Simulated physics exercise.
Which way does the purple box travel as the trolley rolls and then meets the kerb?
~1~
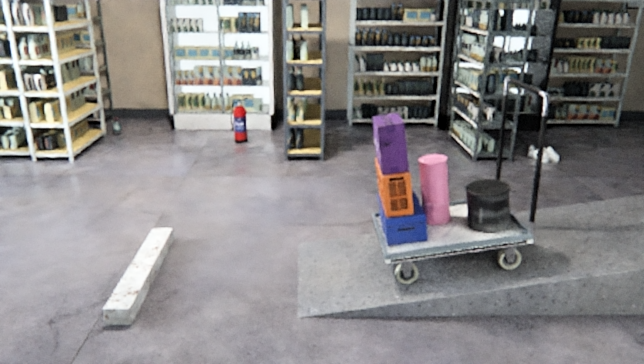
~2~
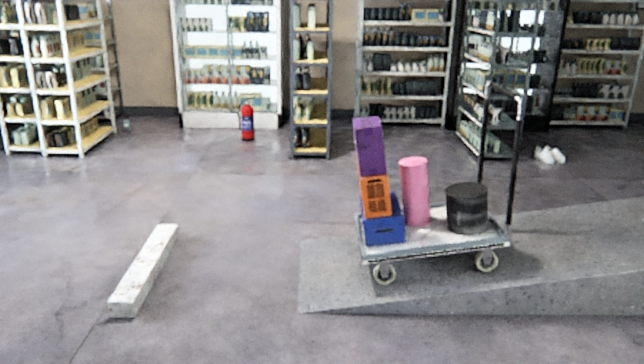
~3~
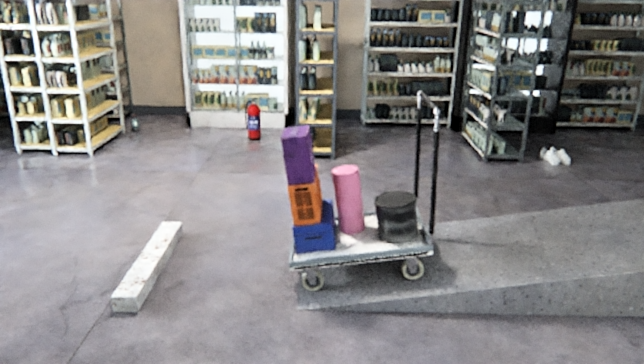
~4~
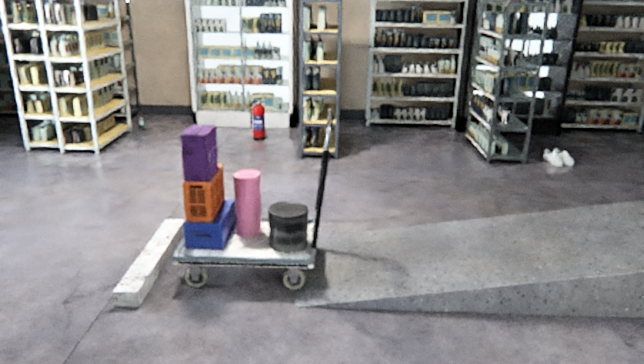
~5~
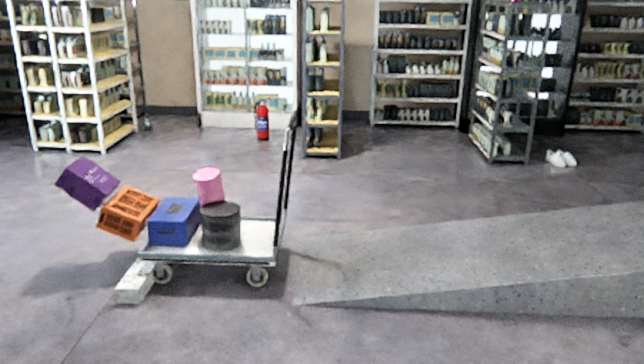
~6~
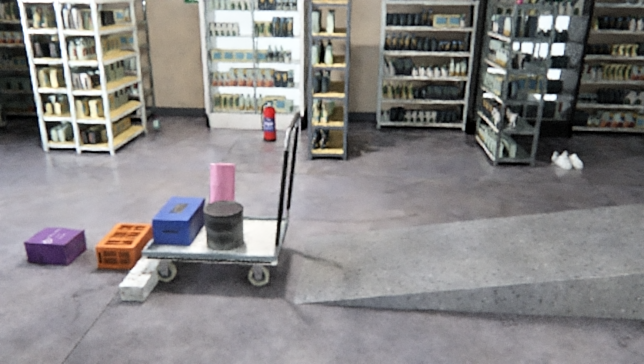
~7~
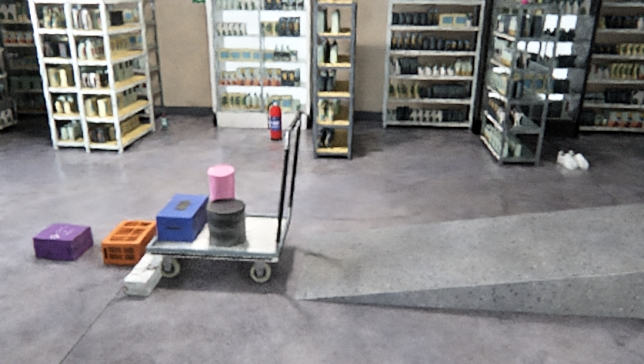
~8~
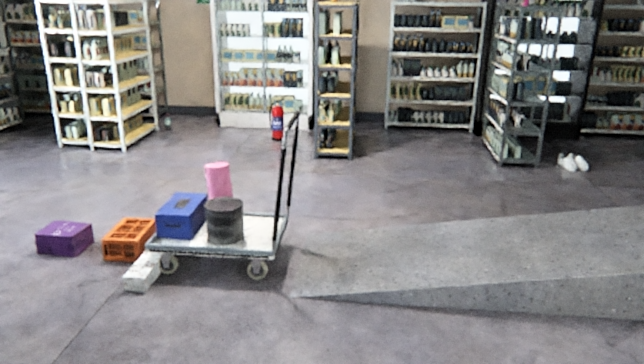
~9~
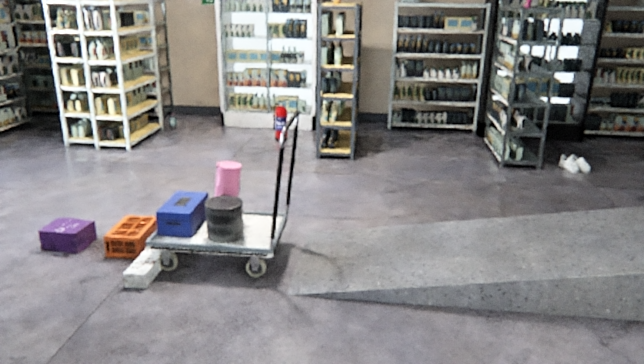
The purple box moves to the left, first riding on the trolley and then pitching off beyond the kerb.
